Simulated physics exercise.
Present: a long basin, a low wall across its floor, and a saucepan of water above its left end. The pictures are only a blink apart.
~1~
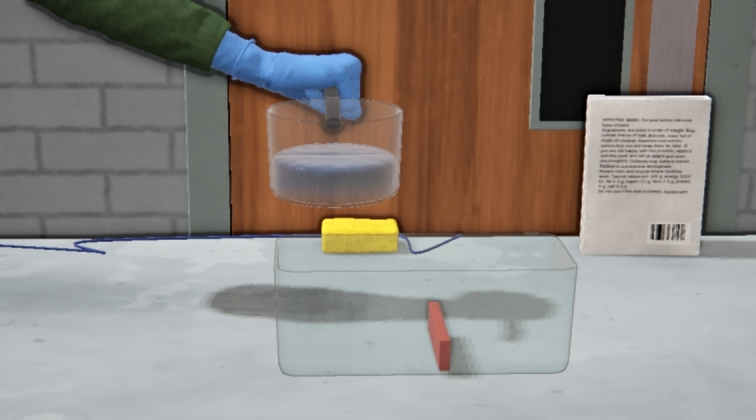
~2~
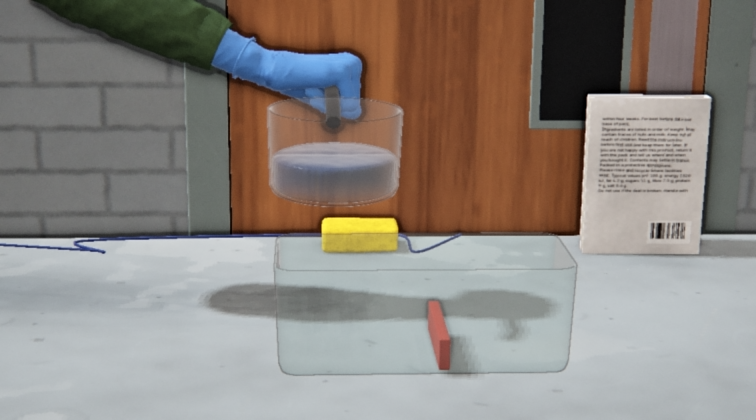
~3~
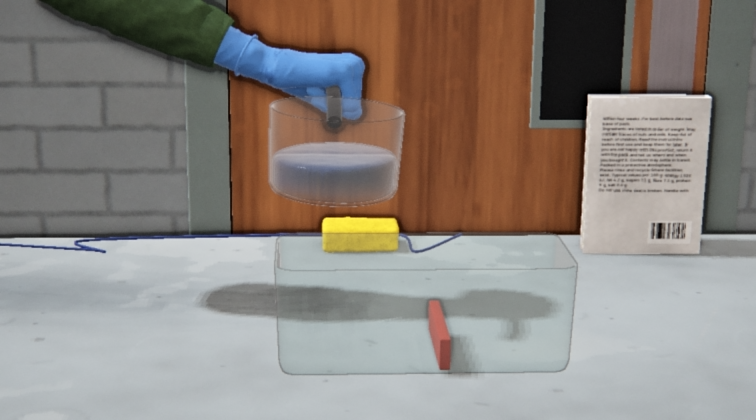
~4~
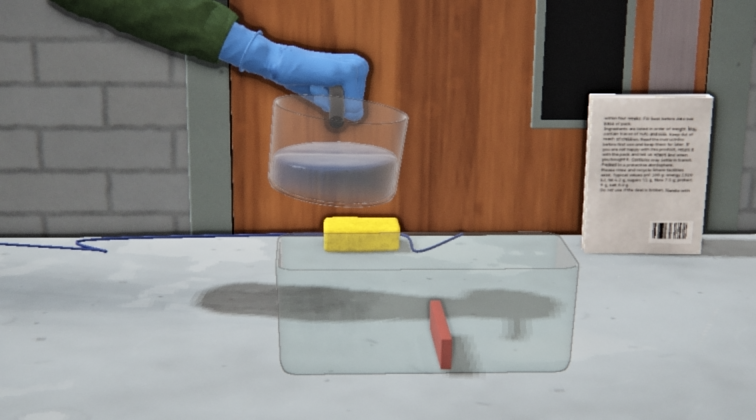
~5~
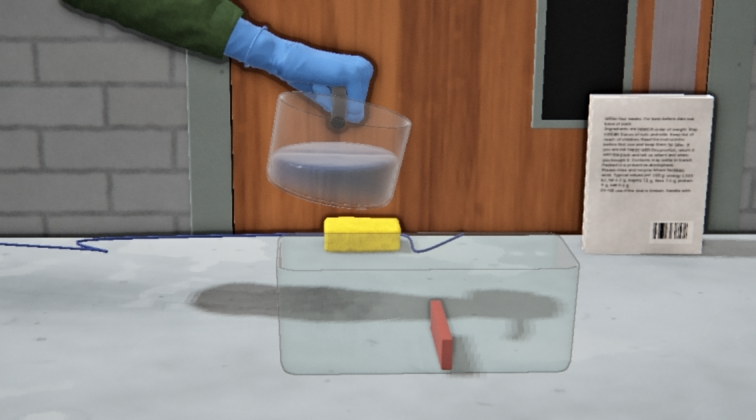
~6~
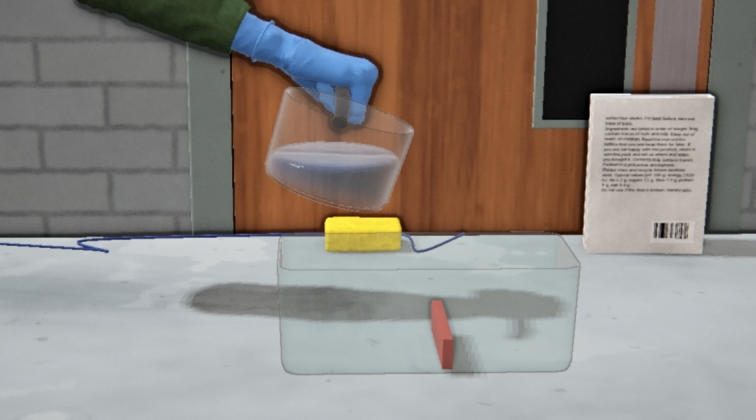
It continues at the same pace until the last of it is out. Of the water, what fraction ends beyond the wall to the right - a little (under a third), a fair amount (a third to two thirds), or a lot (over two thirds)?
A fair amount, a third to two thirds.
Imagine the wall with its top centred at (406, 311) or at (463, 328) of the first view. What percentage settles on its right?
Note: Roughly 95 % in case one, 15 % in case two.
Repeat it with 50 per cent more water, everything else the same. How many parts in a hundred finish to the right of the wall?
65 per cent or so.
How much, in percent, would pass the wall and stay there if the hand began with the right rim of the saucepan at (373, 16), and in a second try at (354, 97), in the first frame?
Close to 35 % for the first start and close to 5 % for the second.
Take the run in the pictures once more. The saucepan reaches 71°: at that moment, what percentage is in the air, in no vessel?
20 %.
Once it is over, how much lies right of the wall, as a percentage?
Roughly 50 percent of it.
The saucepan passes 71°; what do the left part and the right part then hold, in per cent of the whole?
On the left near 0 in a hundred, on the right near 0 in a hundred.
A moment on, the saucepan is tipped part way and 80 per cent is still to pour, 1 is left of the wall and 0 right of it.
Next, the saucepan is tipped on its side and 28 per cent is still to pour, 20 is left of the wall and 39 right of it.
Then the saucepan is tipped on its side and 6 per cent is still to pour, 43 is left of the wall and 48 right of it.
Later the saucepan is tipped on its side and 1 per cent is still to pour, 51 is left of the wall and 48 right of it.
Finally, 52 per cent lies left of the wall, 48 right of it and 0 outside.
